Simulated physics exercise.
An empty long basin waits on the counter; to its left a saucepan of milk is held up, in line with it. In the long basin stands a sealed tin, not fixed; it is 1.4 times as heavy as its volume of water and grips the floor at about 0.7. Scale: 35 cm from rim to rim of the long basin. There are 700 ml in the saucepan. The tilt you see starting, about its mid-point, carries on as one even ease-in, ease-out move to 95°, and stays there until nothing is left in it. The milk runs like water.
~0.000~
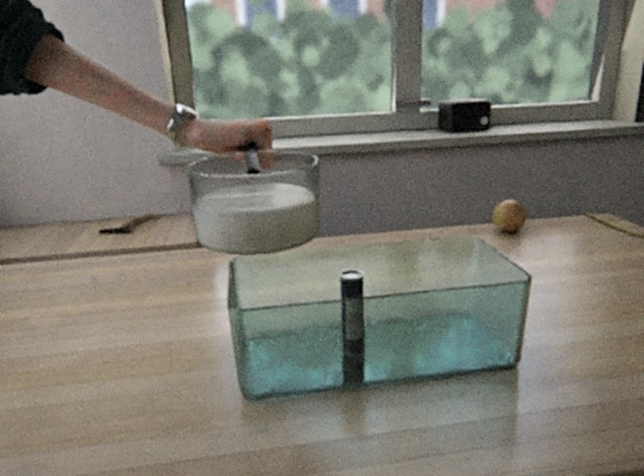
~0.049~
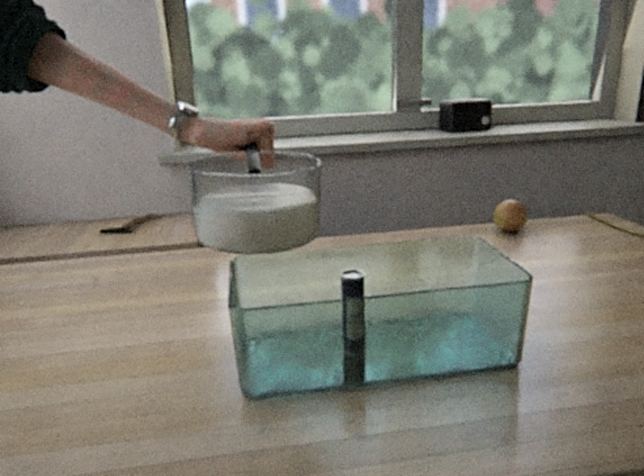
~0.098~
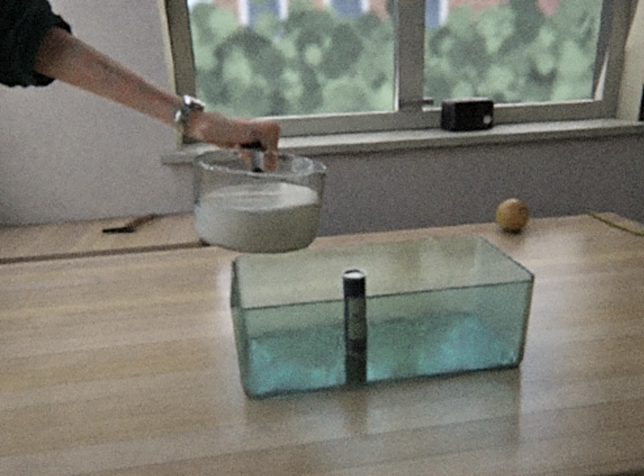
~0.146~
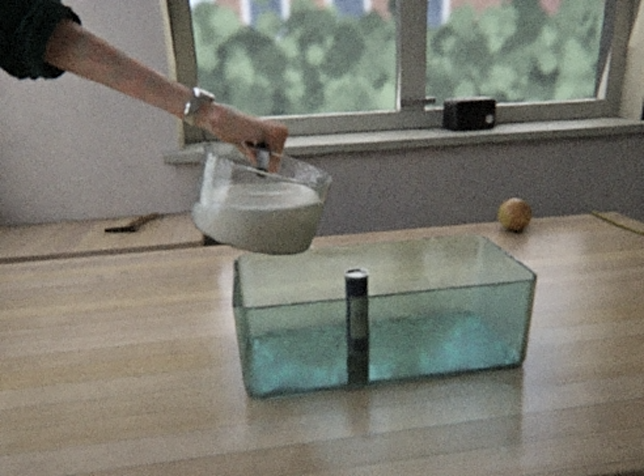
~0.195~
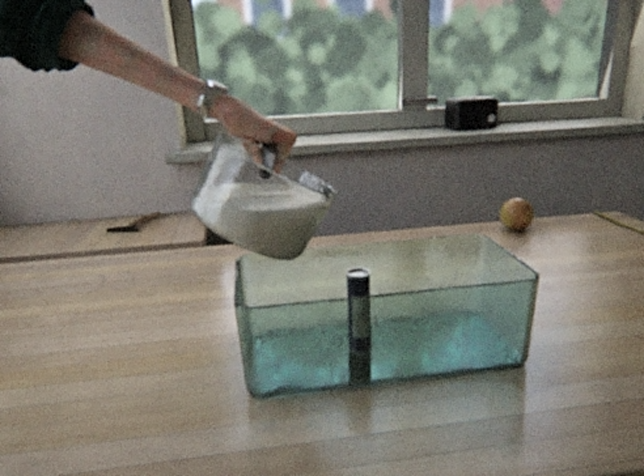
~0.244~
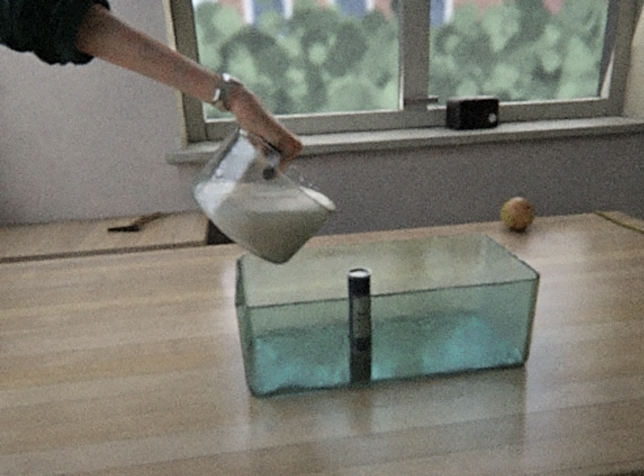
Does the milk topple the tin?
It falls.
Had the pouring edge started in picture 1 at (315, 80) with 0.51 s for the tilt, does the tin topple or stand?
Then it keeps standing.
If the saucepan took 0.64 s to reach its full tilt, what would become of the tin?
The tin keeps standing.
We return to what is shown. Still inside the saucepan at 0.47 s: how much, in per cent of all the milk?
Near 40 in a hundred.
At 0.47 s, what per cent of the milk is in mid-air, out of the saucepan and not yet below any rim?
Near 28 in a hundred.
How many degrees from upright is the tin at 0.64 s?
Near 5° from upright.
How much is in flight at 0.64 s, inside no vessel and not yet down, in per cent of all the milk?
About 6 per cent.
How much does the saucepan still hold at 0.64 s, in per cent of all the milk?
Some 16 per cent.
Then, 0.47 s in, the tilt is 94° and 39 per cent is still to pour; the tin stands where it began.
Then, 0.64 s in, the tilt is 95° and 17 per cent is still to pour; the tin stands where it began.
Then, 0.82 s in, the tilt is 95° and 6 per cent is still to pour; the tin leans 15°.
Then, 1.01 s in, the tilt is 95° and 2 per cent is still to pour; the tin lies on its side.
Finally, the tin lies on its side.
